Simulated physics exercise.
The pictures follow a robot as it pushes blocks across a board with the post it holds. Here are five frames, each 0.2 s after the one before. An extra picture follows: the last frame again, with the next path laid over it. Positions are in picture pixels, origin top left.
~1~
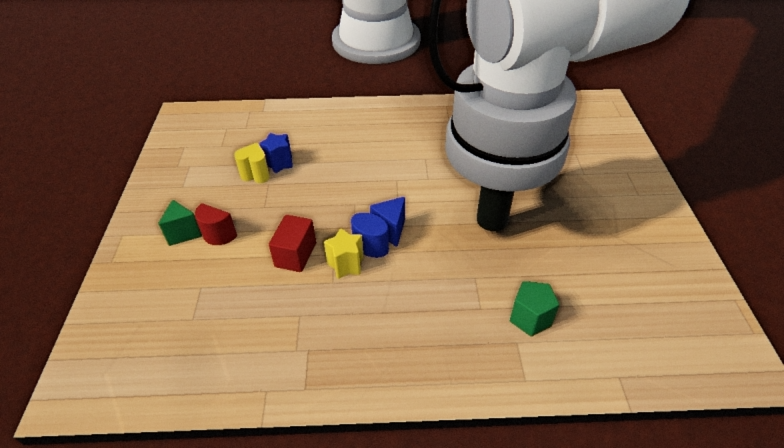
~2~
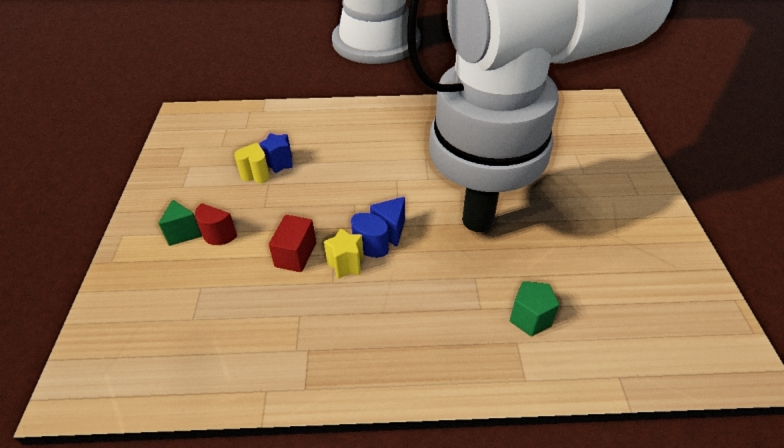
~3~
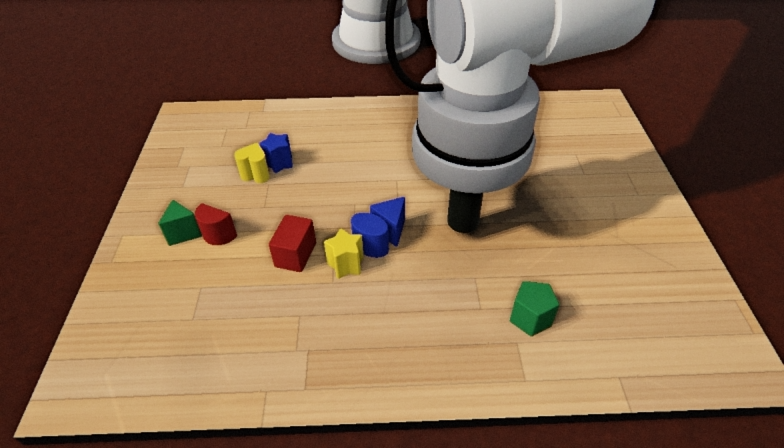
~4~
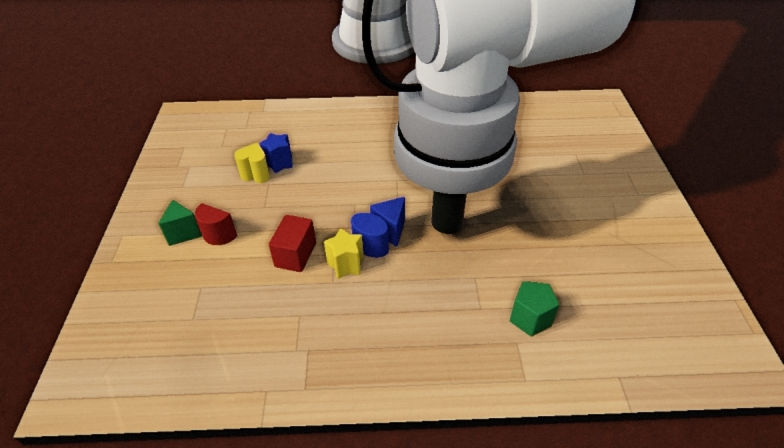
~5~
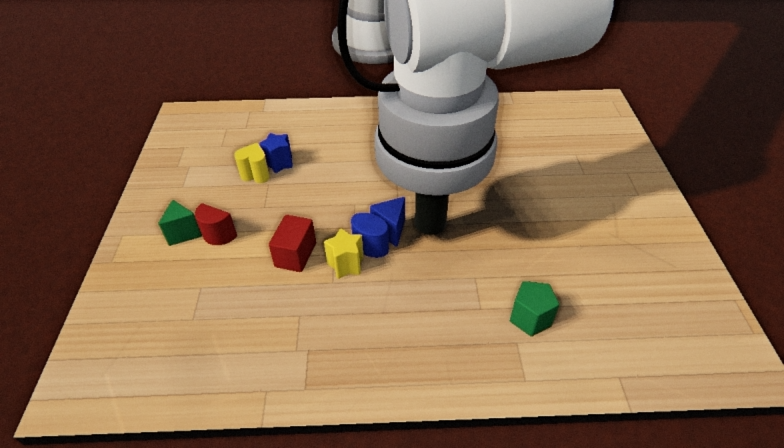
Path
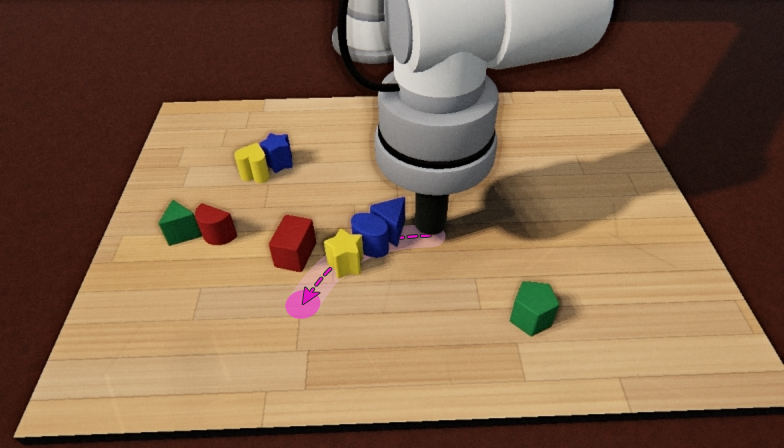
The clip opens on a wooden board scattered with red, green, blue and yellow blocks, with a robot arm holding a black post to the right of the blue triangular piece. The arm slides the post steadily left until it is close beside that piece, while all the blocks stay still.
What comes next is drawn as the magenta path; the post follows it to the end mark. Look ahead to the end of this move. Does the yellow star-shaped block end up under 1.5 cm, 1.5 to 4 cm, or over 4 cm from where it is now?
Over 4 cm.
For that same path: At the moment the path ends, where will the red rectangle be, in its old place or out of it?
By the end it has moved.
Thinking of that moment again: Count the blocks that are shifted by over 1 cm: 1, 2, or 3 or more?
My answer is three or more.
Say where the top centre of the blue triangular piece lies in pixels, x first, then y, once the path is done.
The answer is (347, 207).
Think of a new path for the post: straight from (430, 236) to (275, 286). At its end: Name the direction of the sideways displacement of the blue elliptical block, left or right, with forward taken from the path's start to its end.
Seen from start to end, it moves right.
The line goes from (430, 236) by way of (379, 242) and (335, 265) to (303, 304).
What follows on the original path. One third of the way, post at (377, 231); yellow star-shaped block at (333, 250), turned 15° anticlockwise; blue elliptical block at (341, 228), turned 30° anticlockwise; blue triangular piece at (354, 205).
Two thirds of the way, post at (333, 254); red rectangle at (268, 229), turned 30° anticlockwise; yellow star-shaped block at (317, 266), turned 70° anticlockwise; blue elliptical block at (300, 235), turned 35° clockwise; blue triangular piece at (347, 207), turned 35° clockwise.
At the end, post at (300, 293); red rectangle at (264, 228), turned 25° anticlockwise; yellow star-shaped block at (284, 308), turned 80° anticlockwise; blue elliptical block at (295, 240), turned 70° clockwise; blue triangular piece at (347, 207), turned 35° clockwise.
